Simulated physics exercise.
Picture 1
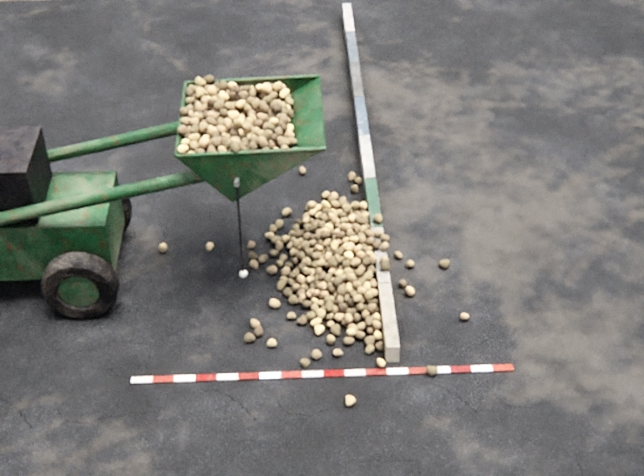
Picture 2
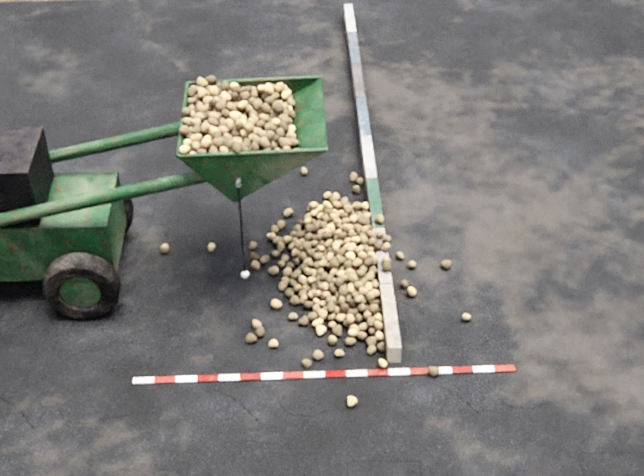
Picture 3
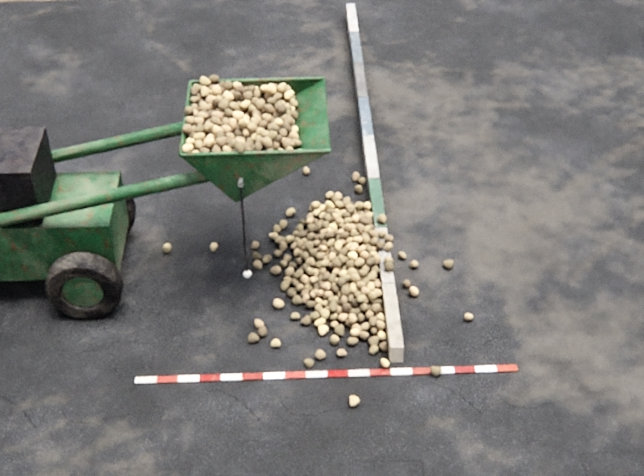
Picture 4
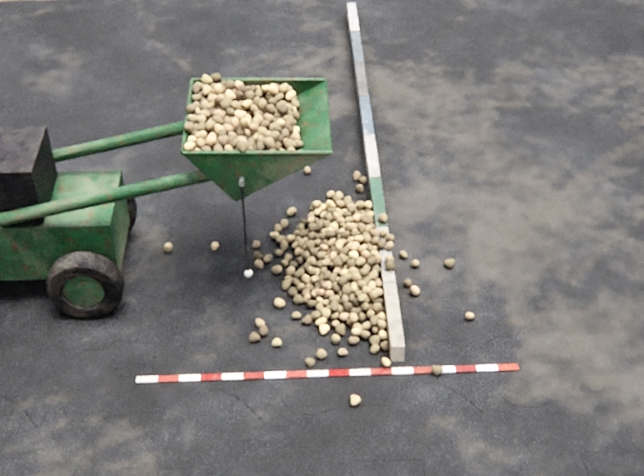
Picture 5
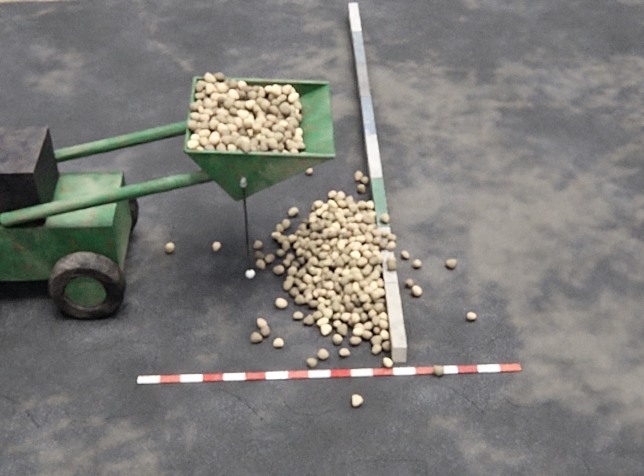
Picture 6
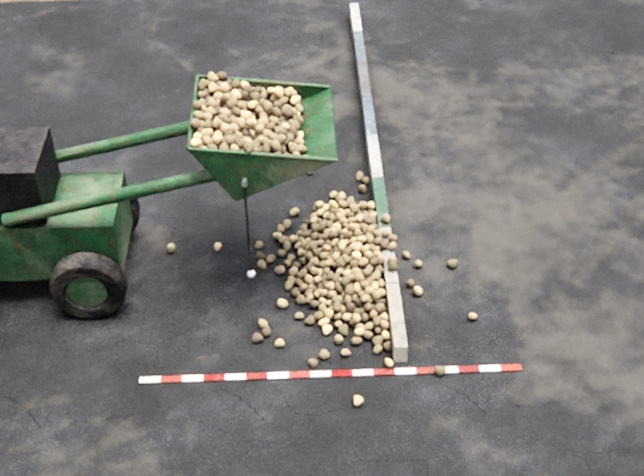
On a dark, mottled floor, a small green machine holds a bucket of pale round stones beside a loose heap lying against a kerb, behind a red-and-white scale bar. The bucket tilts slightly, its right side dipping gradually, while the stones stay inside and the heap below lies still.
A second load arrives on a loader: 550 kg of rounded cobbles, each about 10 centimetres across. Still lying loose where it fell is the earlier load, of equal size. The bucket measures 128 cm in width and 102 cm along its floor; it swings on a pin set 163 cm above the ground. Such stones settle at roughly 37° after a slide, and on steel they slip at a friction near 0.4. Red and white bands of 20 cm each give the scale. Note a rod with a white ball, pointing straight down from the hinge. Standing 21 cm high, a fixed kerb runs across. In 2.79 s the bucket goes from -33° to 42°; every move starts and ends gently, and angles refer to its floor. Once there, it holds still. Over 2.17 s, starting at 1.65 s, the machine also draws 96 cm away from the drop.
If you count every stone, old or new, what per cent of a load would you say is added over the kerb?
I would say about 2 per cent.
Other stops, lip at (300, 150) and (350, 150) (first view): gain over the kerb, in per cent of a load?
About 0 per cent from the first spot and 10 per cent from the second.
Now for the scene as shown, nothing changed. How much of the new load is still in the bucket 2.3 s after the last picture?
It still holds about 0 per cent.
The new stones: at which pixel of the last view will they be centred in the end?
I'd say close to (312, 255).
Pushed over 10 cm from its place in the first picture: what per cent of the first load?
Close to 15 in a hundred of them.
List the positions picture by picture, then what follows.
In the first picture, the bucket is at -33°, its lip at (325, 149); the top of the load is at (211, 96). The earlier load is highest near (348, 246), 31 cm above ground level, 98 % on this side of the kerb, 2 % over the kerb.
The second picture shows lip at (327, 150), floor tilted -33°, highest stones at (213, 96).
The third picture shows lip at (330, 151), floor tilted -31°, highest stones at (211, 95).
The fourth picture shows lip at (332, 153), floor tilted -30°, highest stones at (211, 90).
The fifth picture shows lip at (335, 156), floor tilted -27°, highest stones at (214, 89).
The sixth picture shows lip at (337, 160), floor tilted -24°, highest stones at (212, 89).
Then, 1.5 s after the last picture the floor is at 30°; in per cent of one load, 77 in the bucket, 121 on this side of the kerb, 2 over the kerb; the foremost stones are at (426, 284).
Then, 2.3 s after the last picture the floor is at 42°; in per cent of one load, 0 in the bucket, 196 on this side of the kerb, 4 over the kerb; the foremost stones are at (446, 283).
Then, 3.7 s after the last picture the floor is at 42°; in per cent of one load, 0 in the bucket, 196 on this side of the kerb, 4 over the kerb; the foremost stones are at (455, 270).
Then, 6.5 s after the last picture the floor is at 42°; in per cent of one load, 0 in the bucket, 196 on this side of the kerb, 4 over the kerb; the foremost stones are at (455, 270). Net gain over the kerb, 2.
